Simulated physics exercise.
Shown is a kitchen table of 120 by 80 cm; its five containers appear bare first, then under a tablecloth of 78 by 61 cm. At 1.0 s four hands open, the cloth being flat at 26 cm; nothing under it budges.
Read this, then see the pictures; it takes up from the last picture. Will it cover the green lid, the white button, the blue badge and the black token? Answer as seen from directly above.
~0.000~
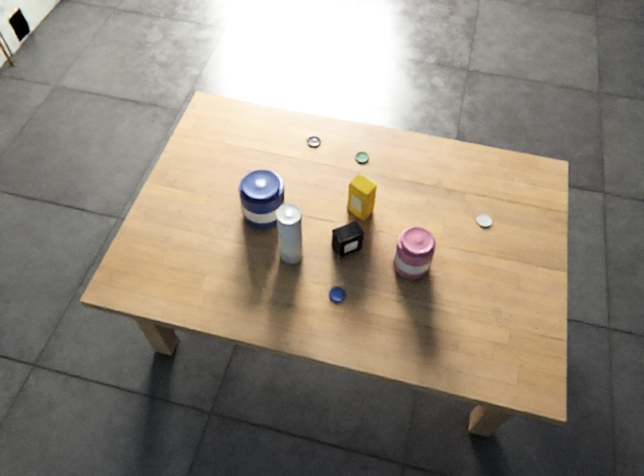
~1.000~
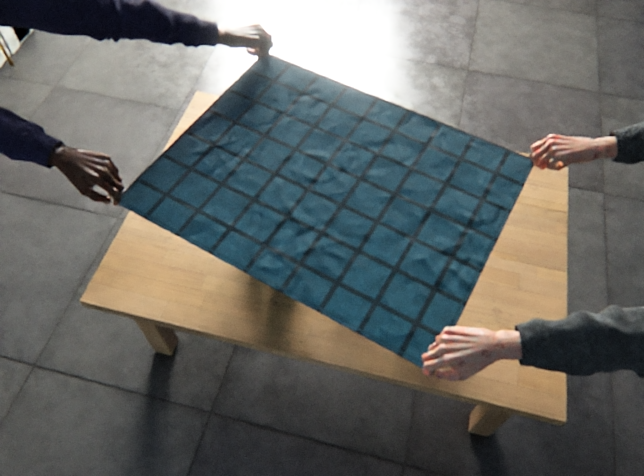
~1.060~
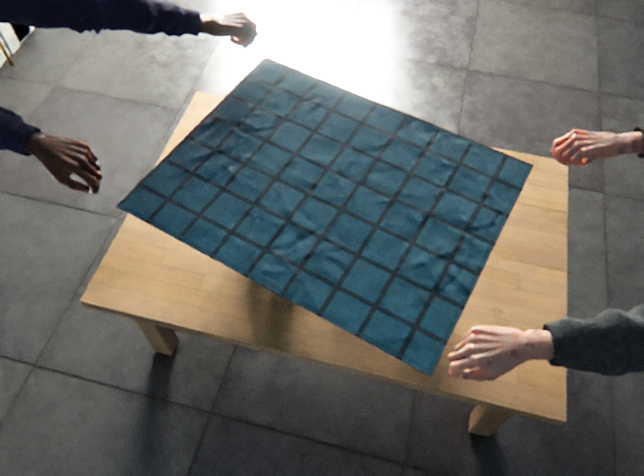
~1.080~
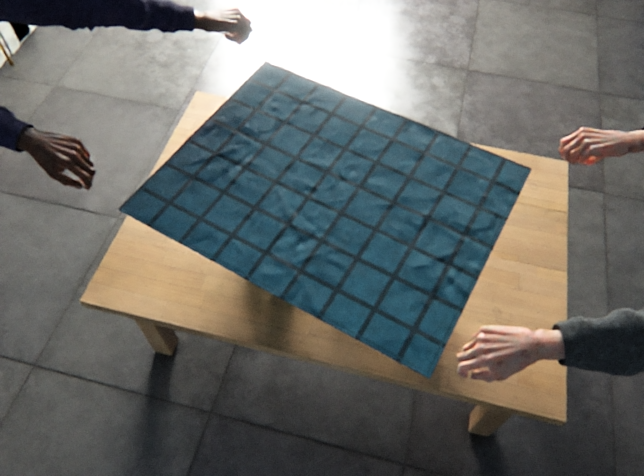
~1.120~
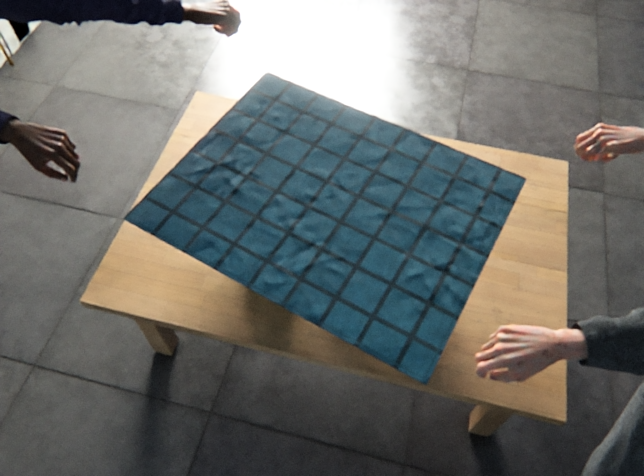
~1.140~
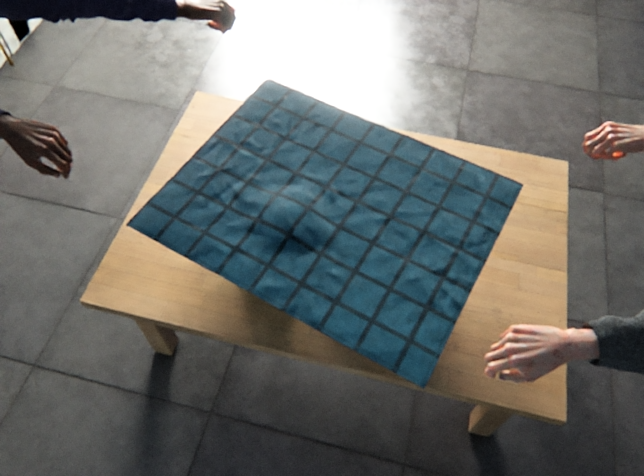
Result: Green lid stays uncovered, white button still shows, blue badge ends under the cloth, black token stays uncovered.
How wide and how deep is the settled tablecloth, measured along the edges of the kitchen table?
It spans close to 78 centimetres sideways and close to 68 centimetres in depth.
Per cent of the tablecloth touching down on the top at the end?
I'd say close to 30 in a hundred.
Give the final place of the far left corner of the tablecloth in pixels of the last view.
(262, 137) or thereabouts.
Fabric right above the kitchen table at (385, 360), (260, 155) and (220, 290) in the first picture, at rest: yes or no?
Result, same order: Overlaid, overlaid, visible.
By 1.3 s, 20 % of it is down, spanning 77 by 68 cm, above blue badge.
By 1.5 s, 25 % of it is down, spanning 78 by 67 cm, above blue badge.
By 1.7 s, 30 % of it is down, spanning 77 by 67 cm, above blue badge.
By 1.9 s, 30 % of it is down, spanning 78 by 67 cm, above blue badge.
By 2.7 s, 30 % of it is down, spanning 78 by 67 cm, above blue badge.
